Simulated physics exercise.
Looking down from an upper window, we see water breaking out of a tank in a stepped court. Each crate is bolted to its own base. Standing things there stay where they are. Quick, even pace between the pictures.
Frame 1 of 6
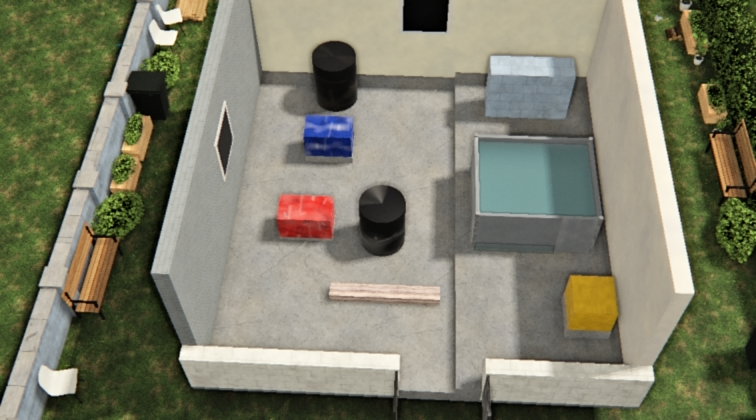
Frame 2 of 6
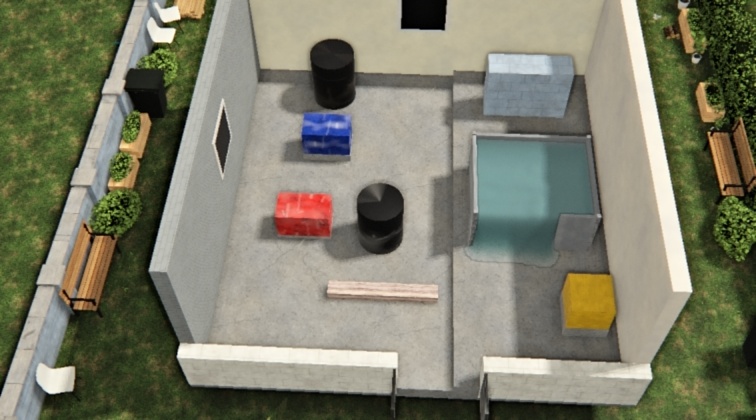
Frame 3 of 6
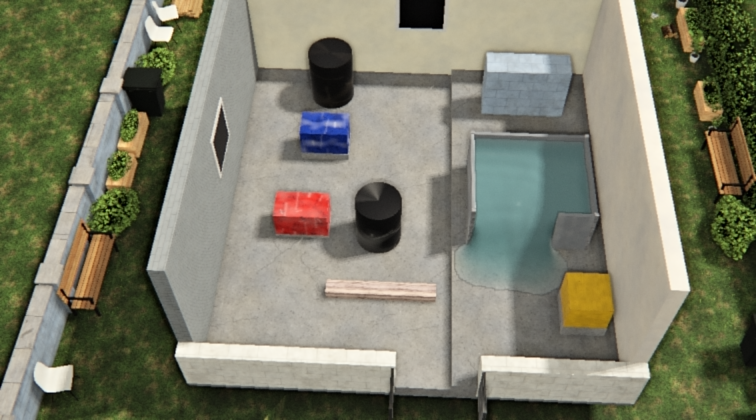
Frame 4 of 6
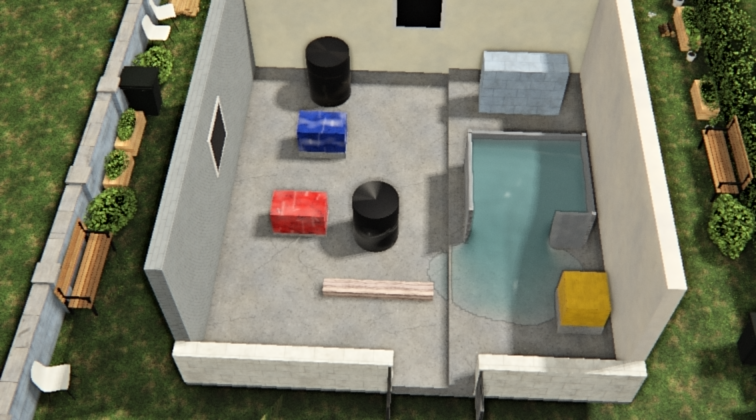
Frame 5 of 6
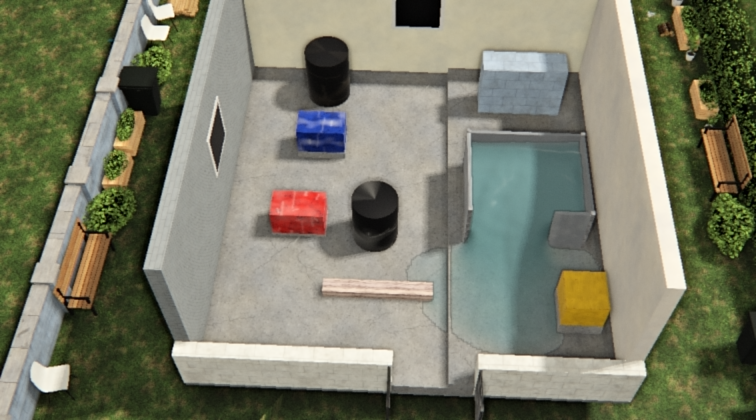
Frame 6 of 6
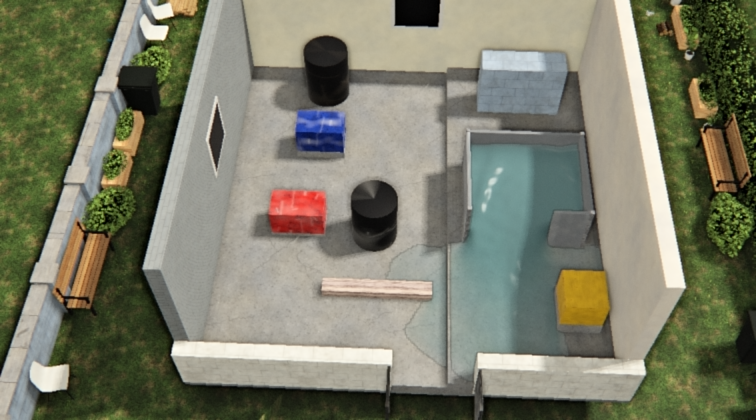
The clip opens on a walled court seen from above, with still water in a square tank on the right. Water pours out through the tank's near side and spreads toward the viewer, reaching the yellow block, then creeps left past the step line toward the pale beam.
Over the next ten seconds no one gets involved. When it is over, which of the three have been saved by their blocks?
Result: The red crate has too short a plinth, the blue crate has a tall enough plinth, the yellow crate has too short a plinth.
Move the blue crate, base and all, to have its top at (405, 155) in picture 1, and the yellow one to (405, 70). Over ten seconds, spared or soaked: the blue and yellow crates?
First the blue crate: It keeps clear; then the yellow crate: It keeps clear.
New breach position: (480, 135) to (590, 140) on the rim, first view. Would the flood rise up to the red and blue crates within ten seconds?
The red crate is soaked, the blue crate is wetted.
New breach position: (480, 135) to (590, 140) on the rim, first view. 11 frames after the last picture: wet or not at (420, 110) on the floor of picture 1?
The place in question is sitting in a puddle.
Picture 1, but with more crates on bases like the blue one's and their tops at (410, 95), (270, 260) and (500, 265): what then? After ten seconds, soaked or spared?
Crate one avoids the flood; crate two is touched by the flood; crate three is touched by the flood.
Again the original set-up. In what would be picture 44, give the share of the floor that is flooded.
Share estimate: About 60 per cent.
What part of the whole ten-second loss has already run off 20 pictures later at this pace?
My guess would be around 65 percent.
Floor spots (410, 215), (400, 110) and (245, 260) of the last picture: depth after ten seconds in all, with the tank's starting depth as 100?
Approx. values, in order: 4 %, 6 %, 8 %.
A moment on, water covers 25 % of the floor; the red crate not reached, the blue crate not reached, the yellow crate water round its plinth.
Next, water covers 30 % of the floor; the red crate water round its plinth, the blue crate not reached, the yellow crate water round its plinth.
Then, water covers 45 % of the floor; the red crate water round its plinth, the blue crate not reached, the yellow crate water round its plinth.
Later, water covers 60 % of the floor; the red crate water round its plinth, the blue crate water round its plinth, the yellow crate water round its plinth.
In the end, water covers 90 % of the floor; the red crate was topped, the blue crate stayed above the water, the yellow crate was topped.
